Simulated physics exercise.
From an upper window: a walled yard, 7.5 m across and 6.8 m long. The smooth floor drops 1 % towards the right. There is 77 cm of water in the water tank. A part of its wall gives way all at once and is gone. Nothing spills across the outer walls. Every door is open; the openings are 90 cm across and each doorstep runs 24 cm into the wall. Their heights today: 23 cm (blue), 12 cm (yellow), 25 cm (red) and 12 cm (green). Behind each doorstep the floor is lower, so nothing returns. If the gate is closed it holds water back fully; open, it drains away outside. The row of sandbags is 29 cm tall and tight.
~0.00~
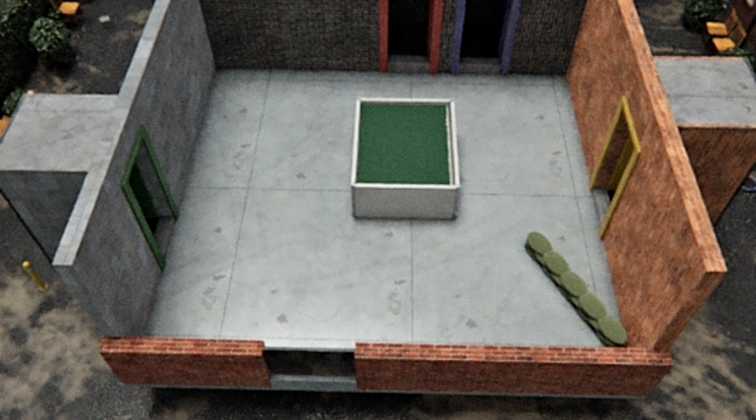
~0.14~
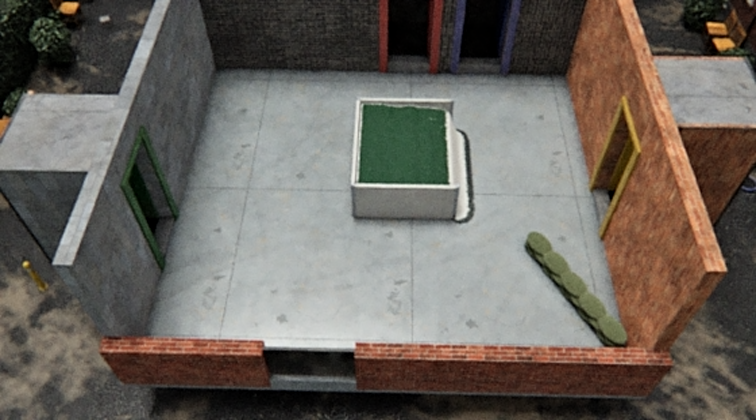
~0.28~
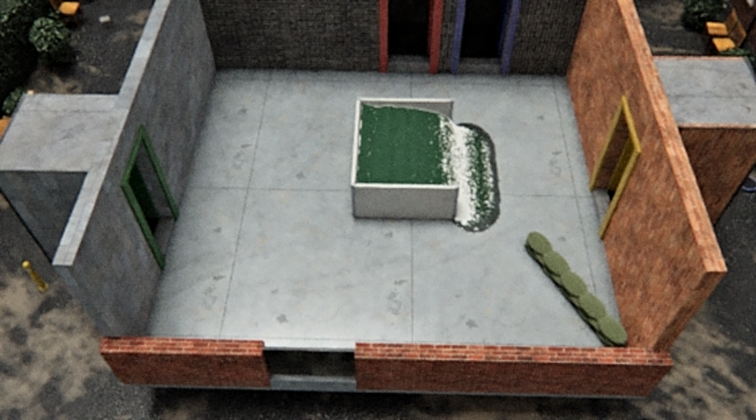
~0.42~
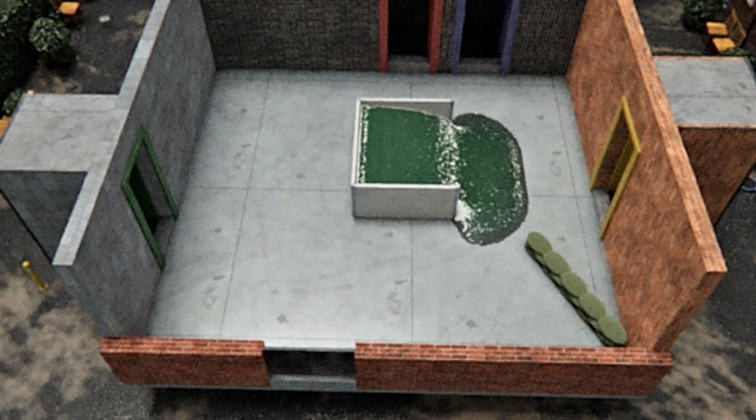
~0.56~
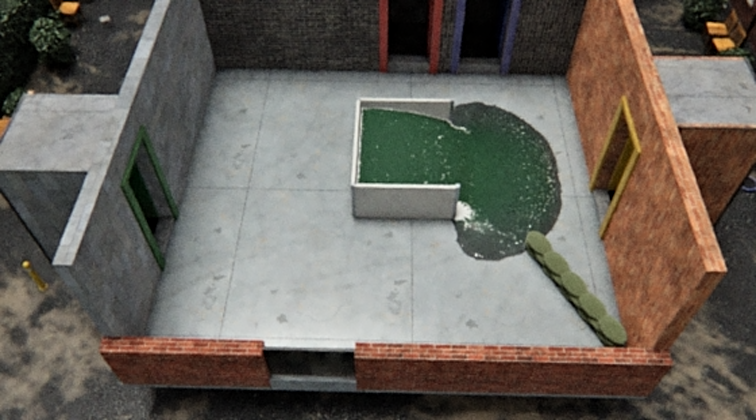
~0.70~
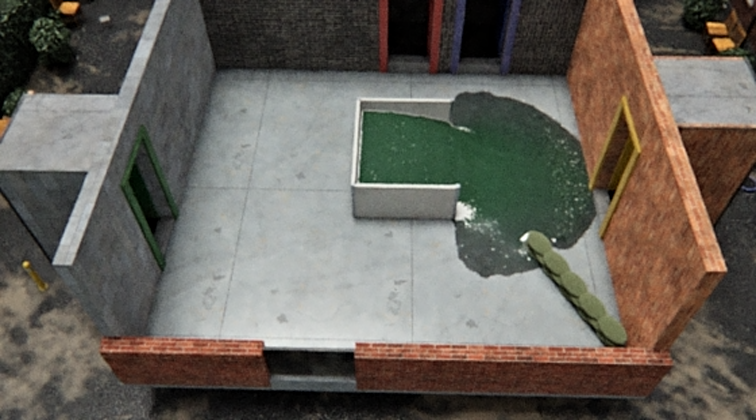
A white-walled tank of green water loses its right side, and water spreads rightward around a hedge's end.
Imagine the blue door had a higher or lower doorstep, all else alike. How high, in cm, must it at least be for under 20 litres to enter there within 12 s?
At least 9 cm or so.
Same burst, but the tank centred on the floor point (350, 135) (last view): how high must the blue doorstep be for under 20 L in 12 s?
About 15 cm.
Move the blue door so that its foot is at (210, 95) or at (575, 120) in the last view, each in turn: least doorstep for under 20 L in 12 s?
About 7.0 and 26 cm.
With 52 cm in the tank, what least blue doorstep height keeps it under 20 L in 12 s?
Then roughly 6.5 cm.
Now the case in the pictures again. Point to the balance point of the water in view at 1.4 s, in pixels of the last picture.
At about (476, 171).
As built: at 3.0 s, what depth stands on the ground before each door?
In cm: Blue 13, yellow 24, red 4, green 0.
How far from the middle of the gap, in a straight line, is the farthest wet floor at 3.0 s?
About 4.6 m.
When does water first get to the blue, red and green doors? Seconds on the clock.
Blue 1.5 s, red 3.0 s, green 7.0 s.
After 1.4 s water covers 25 % of the floor, deepest (47 cm) near (572, 168); it has not reached the blue door.
After 3.0 s water covers 35 % of the floor, deepest (45 cm) near (616, 331); 13 cm at the blue door, 0 litres in over its 23 cm doorstep.
After 12.0 s water covers 95 % of the floor, deepest (9 cm) near (524, 236); 5 cm at the blue door, 0 litres in over its 23 cm doorstep.
At the blue door as built, the water arrived by 1.5 s and peaked near 14 cm at 3.4 s.
Run again over the same 12 s with other heights there, 34 litres in over 8 cm, 10 litres over 10.5 cm. The limit of 20 litres is kept from about 9 cm up.
